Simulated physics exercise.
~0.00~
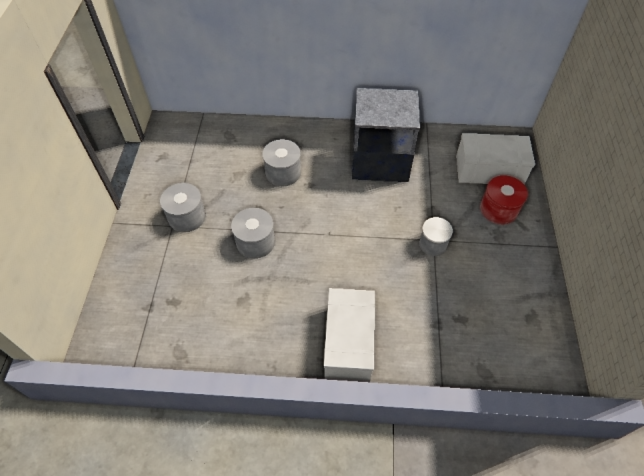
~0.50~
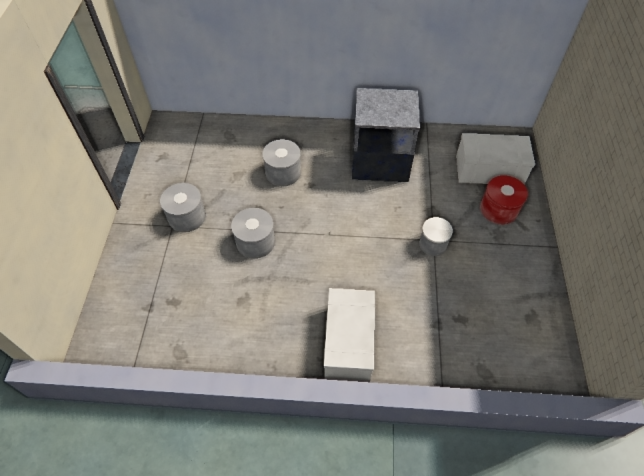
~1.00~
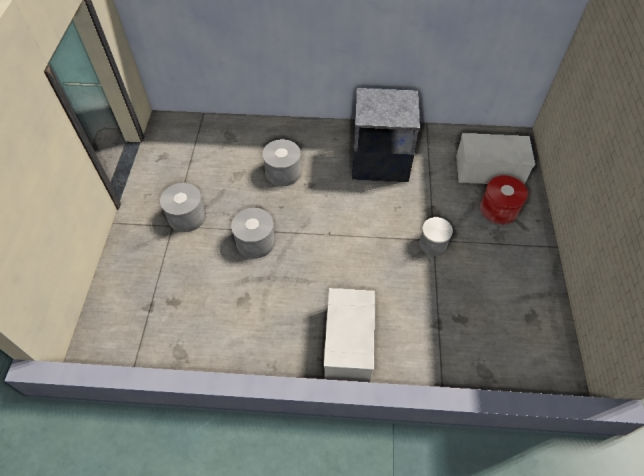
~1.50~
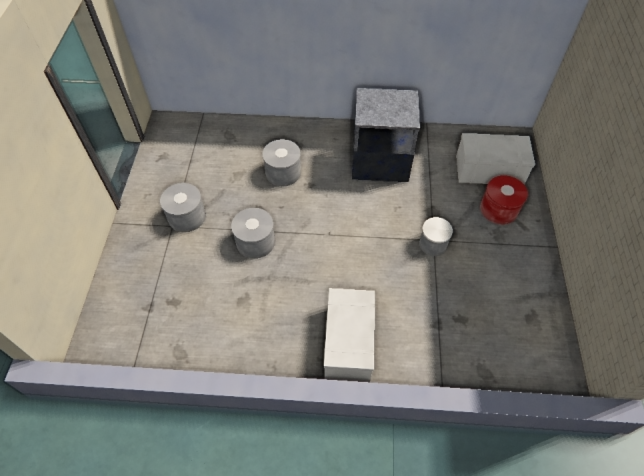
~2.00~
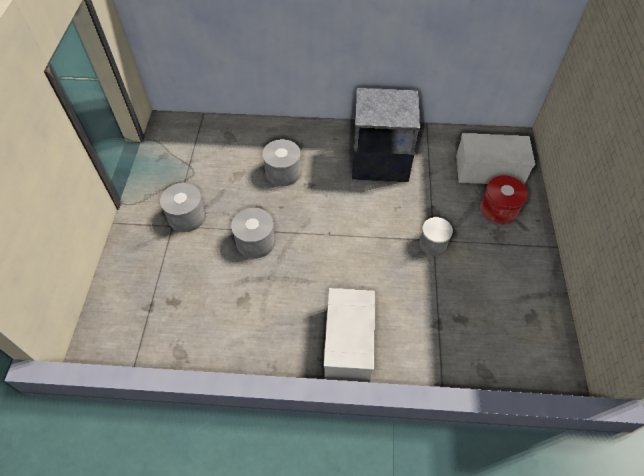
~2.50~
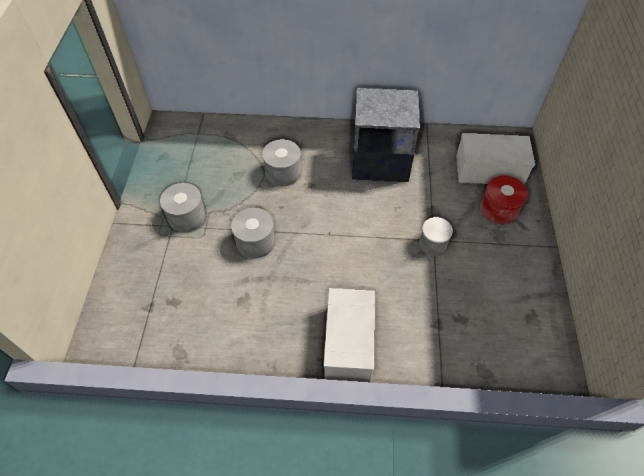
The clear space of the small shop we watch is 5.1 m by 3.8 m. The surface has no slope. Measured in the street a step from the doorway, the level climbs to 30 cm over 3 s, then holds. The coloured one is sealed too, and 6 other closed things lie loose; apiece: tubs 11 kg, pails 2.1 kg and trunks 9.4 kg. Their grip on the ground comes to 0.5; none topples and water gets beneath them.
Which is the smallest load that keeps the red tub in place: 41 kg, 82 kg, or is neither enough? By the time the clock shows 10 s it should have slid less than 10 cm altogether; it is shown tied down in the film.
It will take just the lighter choice to stop it.
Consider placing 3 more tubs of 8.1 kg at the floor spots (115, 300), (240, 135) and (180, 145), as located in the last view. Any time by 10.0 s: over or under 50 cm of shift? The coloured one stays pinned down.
In the order given, within the mark, then beyond the mark, and last beyond the mark.
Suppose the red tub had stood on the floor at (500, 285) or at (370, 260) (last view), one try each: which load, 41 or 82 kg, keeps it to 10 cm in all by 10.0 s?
In turn: The smaller is enough; the smaller is enough.
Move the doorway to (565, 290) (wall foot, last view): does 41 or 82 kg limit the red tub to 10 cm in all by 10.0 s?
Under that change the small mass suffices.
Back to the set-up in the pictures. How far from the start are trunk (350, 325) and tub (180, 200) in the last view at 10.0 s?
First 60 cm, then 120 cm.
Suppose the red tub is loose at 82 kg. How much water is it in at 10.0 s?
16 cm, roughly.
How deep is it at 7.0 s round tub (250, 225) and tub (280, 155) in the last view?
Depths: Near 6 cm, then near 5 cm.
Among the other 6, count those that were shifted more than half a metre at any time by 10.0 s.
I count 5 of them.
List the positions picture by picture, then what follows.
The first picture shows the red tub at (507, 191) rests on the ground; 0.0 m2 under water; 0 of 7 have shifted.
The second picture shows the red tub at (507, 191), on the bottom; water covers 0.0 m2; 0 of 7 have shifted.
The third picture shows the red tub at (507, 191) rests on the ground; water covers 0.0 m2; 0 of 7 have shifted.
The fourth picture shows the red tub at (507, 191) rests on the ground; water covers 0.0 m2; 0 of 7 have shifted.
The fifth picture shows the red tub at (507, 191), on the bottom; 0.5 m2 under water; 0 of 7 have shifted.
The sixth picture shows the red tub at (507, 191), on the bottom; 1.7 m2 under water; 0 of 7 have shifted.
After 3.5 s the red tub would be 0 cm from its start with 41 kg and 0 cm from its start with 82 kg; 0 cm of water round it then.
After 4.5 s the red tub would be 0 cm from its start with 41 kg and 0 cm from its start with 82 kg; 0 cm of water round it then.
After 7.0 s the red tub would be 0 cm from its start with 41 kg and 0 cm from its start with 82 kg; 9 cm of water round it then.
After 10.0 s the red tub would be 0 cm from its start with 41 kg and 0 cm from its start with 82 kg; 16 cm of water round it then.
